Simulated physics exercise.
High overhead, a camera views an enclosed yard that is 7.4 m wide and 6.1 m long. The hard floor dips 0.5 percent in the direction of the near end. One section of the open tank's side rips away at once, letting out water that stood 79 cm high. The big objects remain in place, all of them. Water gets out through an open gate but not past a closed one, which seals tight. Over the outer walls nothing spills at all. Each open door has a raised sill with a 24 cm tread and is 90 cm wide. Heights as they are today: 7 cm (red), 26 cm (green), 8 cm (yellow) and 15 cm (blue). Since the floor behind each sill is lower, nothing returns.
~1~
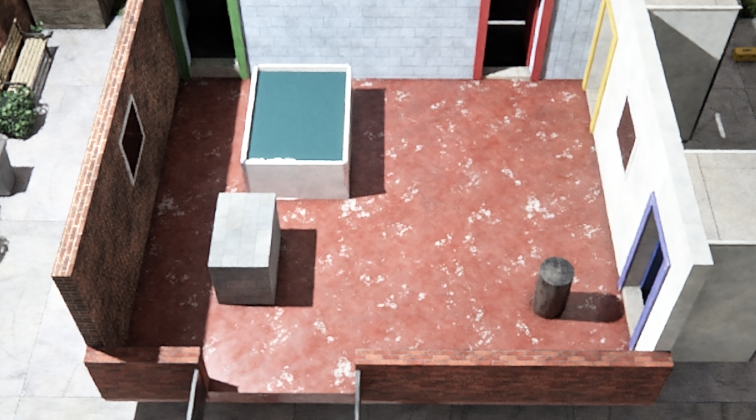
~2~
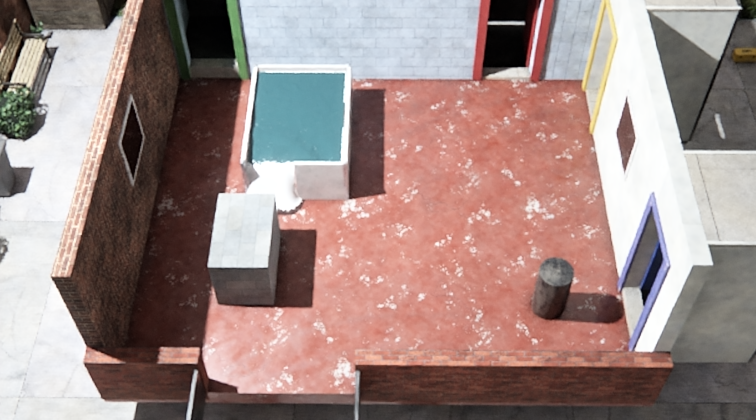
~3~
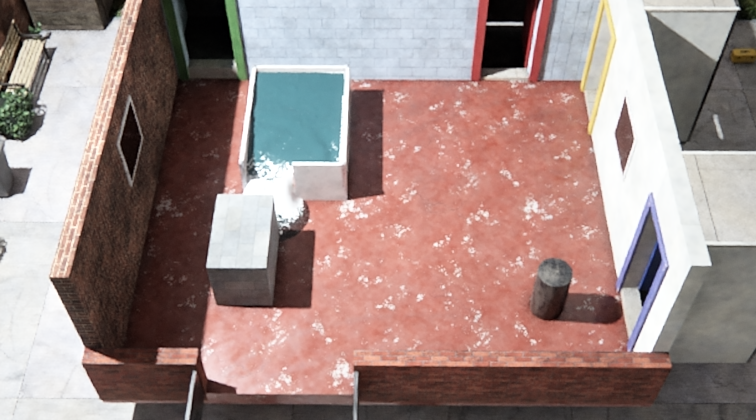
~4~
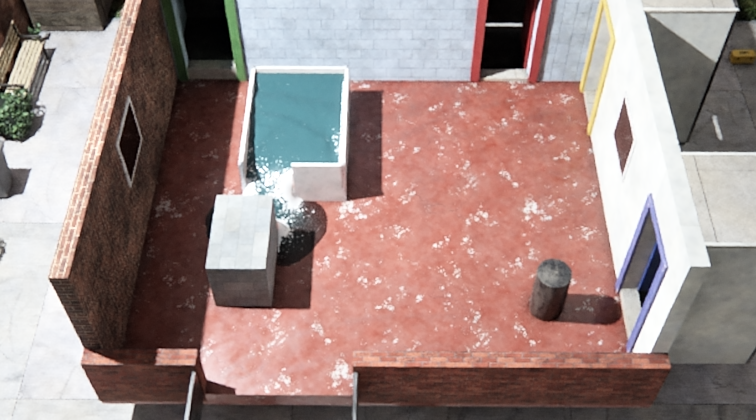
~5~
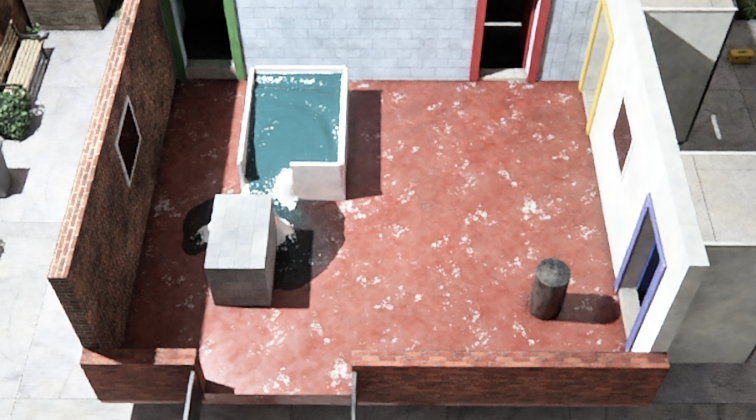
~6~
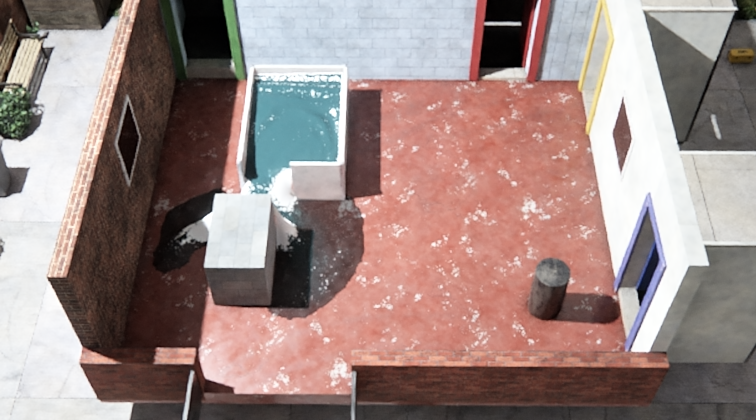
In this clip, water bursts through the near side of an open tank in a walled yard with a reddish floor, splashes down beside a grey block, and spreads around it in a widening dark, wet patch.
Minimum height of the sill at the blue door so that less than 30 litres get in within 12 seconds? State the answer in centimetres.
Roughly 7 cm.
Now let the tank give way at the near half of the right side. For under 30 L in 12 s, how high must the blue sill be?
Close to 13.0 cm at the least.
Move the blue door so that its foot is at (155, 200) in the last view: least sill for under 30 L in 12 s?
About 24 cm.
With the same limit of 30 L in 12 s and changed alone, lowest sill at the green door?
About 10.5 cm at green.
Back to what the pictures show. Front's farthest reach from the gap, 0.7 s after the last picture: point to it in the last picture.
Front tip: Approx. (393, 379) px.
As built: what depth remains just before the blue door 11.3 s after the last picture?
About 6.5 cm.
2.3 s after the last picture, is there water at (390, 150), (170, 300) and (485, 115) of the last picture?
In the order asked: Untouched, soaked, untouched.
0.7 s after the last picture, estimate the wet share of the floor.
Close to 25 per cent of it is wet.
Then, 0.7 s after the last picture water covers 25 % of the floor, deepest (60 cm) near (259, 226); it has not reached the blue door.
Then, 2.3 s after the last picture water covers 65 % of the floor, deepest (36 cm) near (259, 226); it has not reached the blue door.
Then, 11.3 s after the last picture water covers 95 % of the floor, deepest (10 cm) near (248, 226); 6 cm at the blue door, 0 litres in over its 15 cm sill.
At the blue door as built, the water peaked near 13 cm, 3.3 s after the last picture.
With a sill of 6 cm, 54 litres would have come in within the 12 s; with 8 cm, 19 litres. So under 30 litres takes about 7 cm.
